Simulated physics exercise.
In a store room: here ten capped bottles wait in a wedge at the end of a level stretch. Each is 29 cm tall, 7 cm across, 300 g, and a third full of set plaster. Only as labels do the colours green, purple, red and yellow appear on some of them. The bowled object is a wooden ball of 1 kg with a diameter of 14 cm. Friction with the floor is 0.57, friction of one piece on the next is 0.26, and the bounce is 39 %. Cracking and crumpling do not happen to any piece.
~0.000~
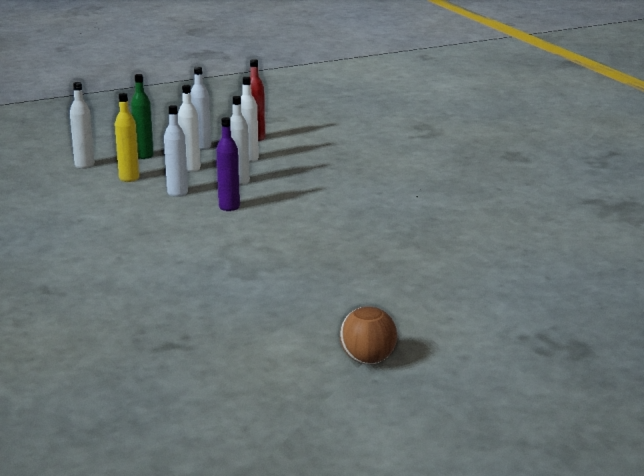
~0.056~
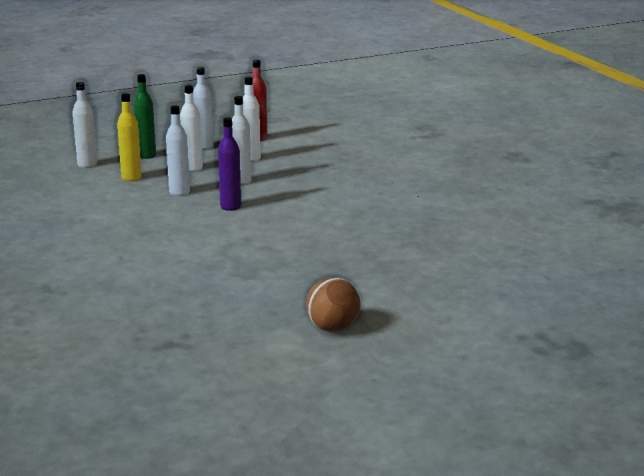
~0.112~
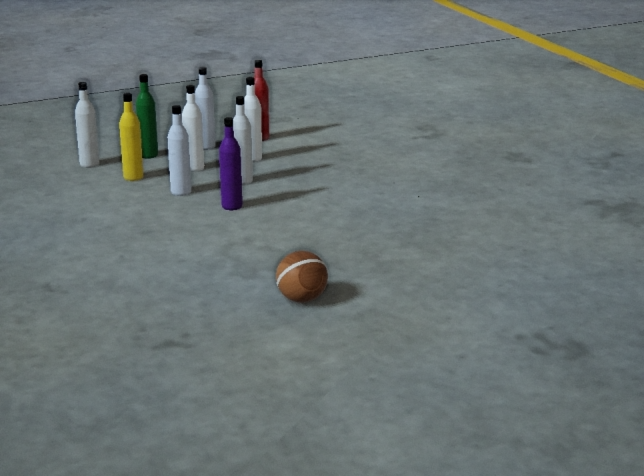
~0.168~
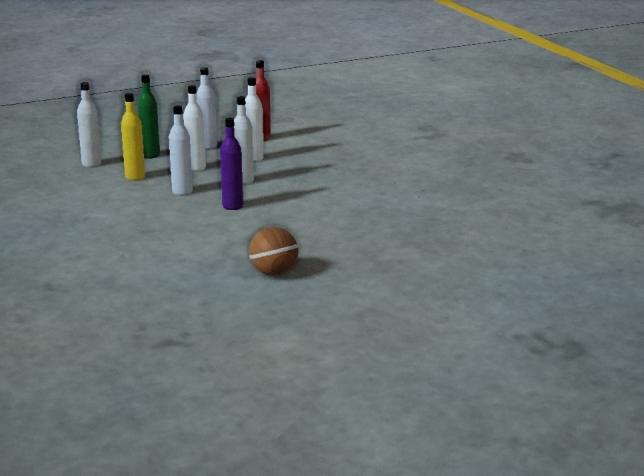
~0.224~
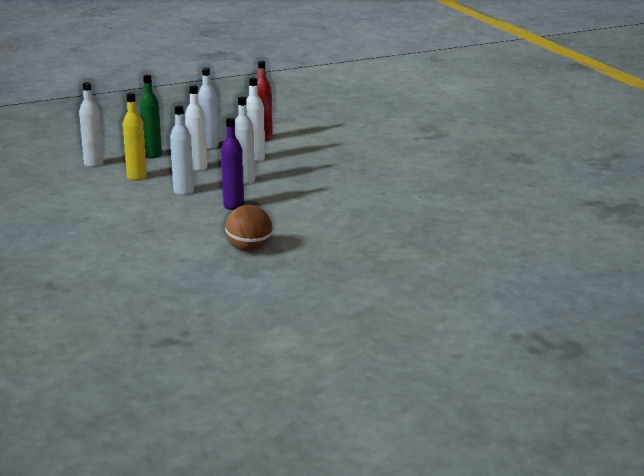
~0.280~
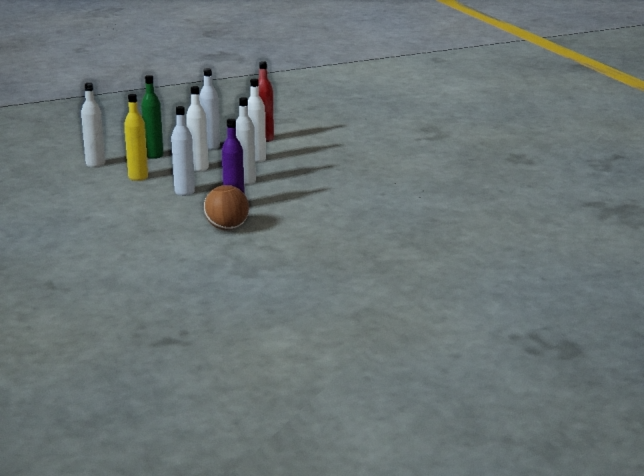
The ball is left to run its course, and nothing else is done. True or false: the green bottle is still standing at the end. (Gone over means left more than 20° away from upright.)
False.
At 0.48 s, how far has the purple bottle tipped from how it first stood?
About 90°.
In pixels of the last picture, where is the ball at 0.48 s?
It sits close to pixel (150, 167).
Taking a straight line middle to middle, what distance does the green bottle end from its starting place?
Close to 40 cm, start to finish.
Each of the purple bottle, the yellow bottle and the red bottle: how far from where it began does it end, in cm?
The purple one ends 50 cm from where it began, the yellow one 40 cm, and the red one 0 cm.
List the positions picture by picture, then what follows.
In the first picture (each place is the centre of the face we see best; the camera moves round a little), ball (368, 335) 1.03 m before the front row; green bottle (143, 119); purple bottle (224, 167); yellow bottle (122, 140); all in place.
In the second picture, ball (333, 305) 86 cm before the front row; green bottle (145, 119).
In the third picture, ball (302, 277) 68 cm before the front row; green bottle (147, 119).
In the fourth picture, ball (274, 251) 51 cm before the front row; green bottle (149, 119).
In the fifth picture, ball (249, 228) 33 cm before the front row; green bottle (151, 119).
In the sixth picture, ball (226, 208) 15 cm before the front row; green bottle (153, 119); red bottle (265, 104); purple bottle (229, 167); all in place.
By 0.48 s, ball still moving; 3 of the 10 bottles over; green bottle tilted 22°; purple bottle lying flat.
By 0.66 s, ball still moving; 3 of the 10 bottles over; green bottle tilted 16°; purple bottle lying flat.
When it is over (1.4 s), ball rolling away; 5 of the 10 bottles over; green bottle lying flat; purple bottle lying flat; yellow bottle lying flat. In pixels of the last frame, middles, green bottle near (118, 116), purple bottle near (294, 152).
